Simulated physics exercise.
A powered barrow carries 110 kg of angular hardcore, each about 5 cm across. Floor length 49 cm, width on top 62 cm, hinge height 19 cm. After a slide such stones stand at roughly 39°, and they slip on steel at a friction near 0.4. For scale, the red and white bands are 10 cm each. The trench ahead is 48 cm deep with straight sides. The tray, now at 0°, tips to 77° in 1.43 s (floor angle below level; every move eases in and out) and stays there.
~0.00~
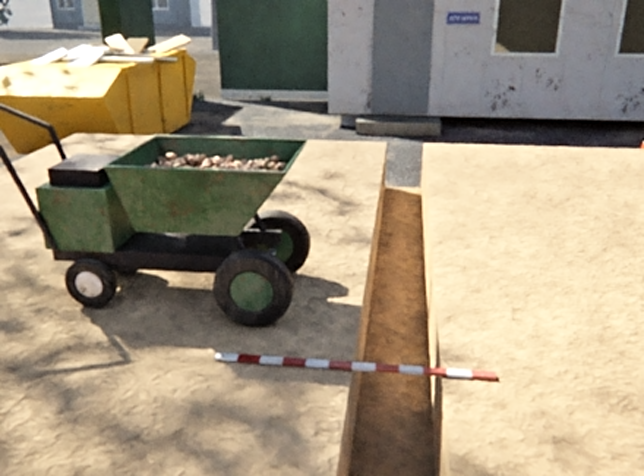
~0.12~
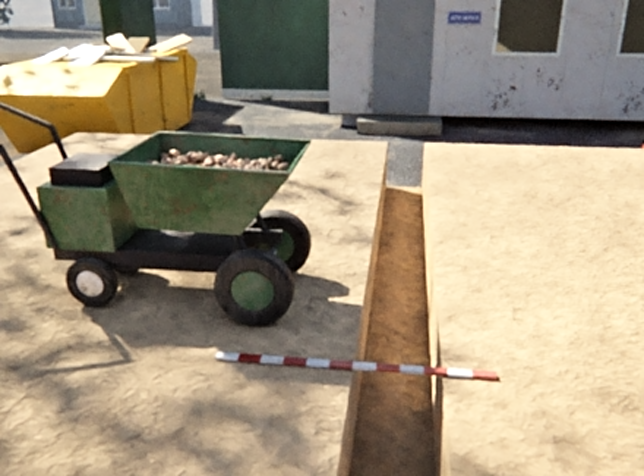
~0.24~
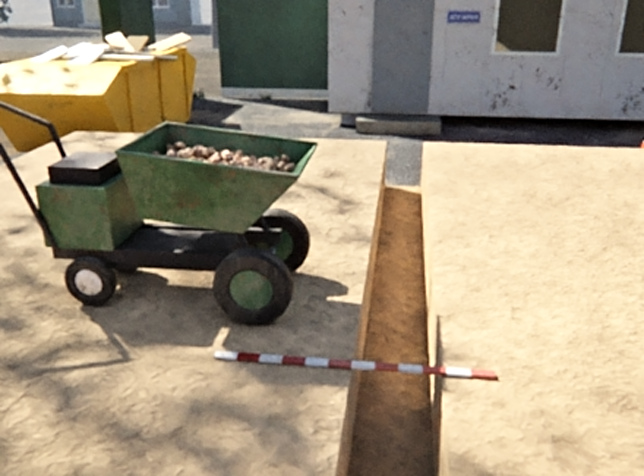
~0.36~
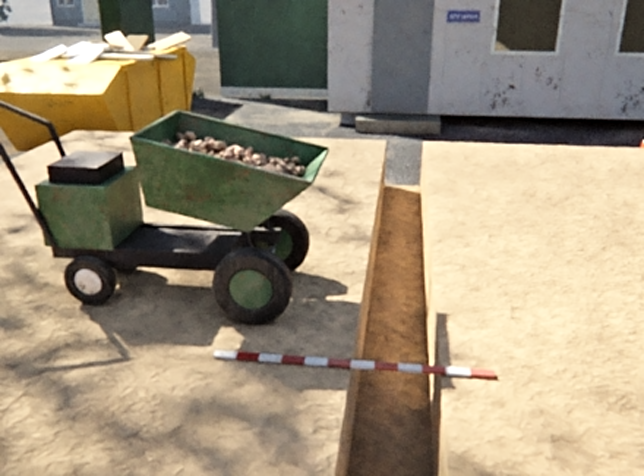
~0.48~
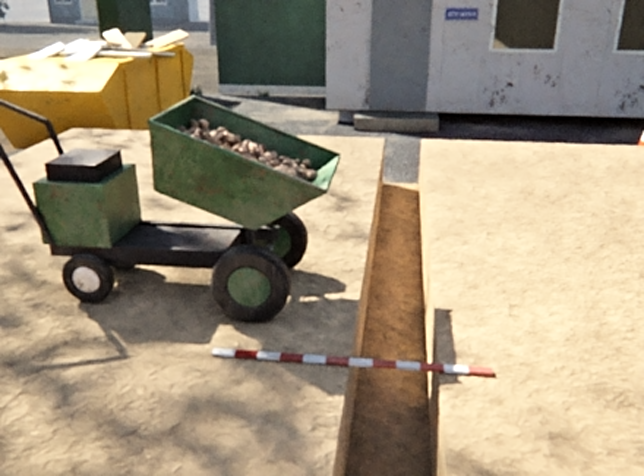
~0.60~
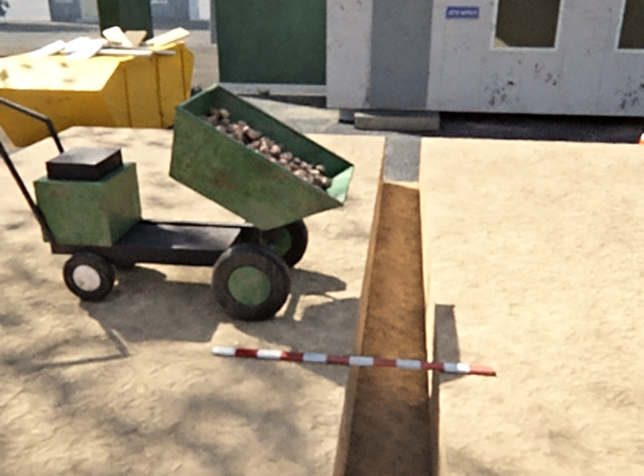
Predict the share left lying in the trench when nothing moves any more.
Roughly 95 per cent ends in the trench.
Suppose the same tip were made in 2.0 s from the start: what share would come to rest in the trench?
It would be near 95 per cent.
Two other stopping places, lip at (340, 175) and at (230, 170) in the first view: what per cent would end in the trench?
Near 20 per cent from the first place, 75 from the second.
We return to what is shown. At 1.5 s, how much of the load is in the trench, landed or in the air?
About 30 per cent by then.
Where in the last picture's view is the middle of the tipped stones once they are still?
Around (403, 364).
After 1.1 s the floor is at 65°; 100 % in the tray; the foremost stones are at (381, 252).
After 1.5 s the floor is at 77°; 66 % in the tray, 32 % in the trench, 2 % past the trench; the foremost stones are at (459, 301).
After 1.9 s the floor is at 77°; 33 % in the tray, 62 % in the trench, 5 % past the trench; the foremost stones are at (501, 302).
After 3.8 s the floor is at 77°; 0 % in the tray, 95 % in the trench, 5 % past the trench; the foremost stones are at (506, 303).
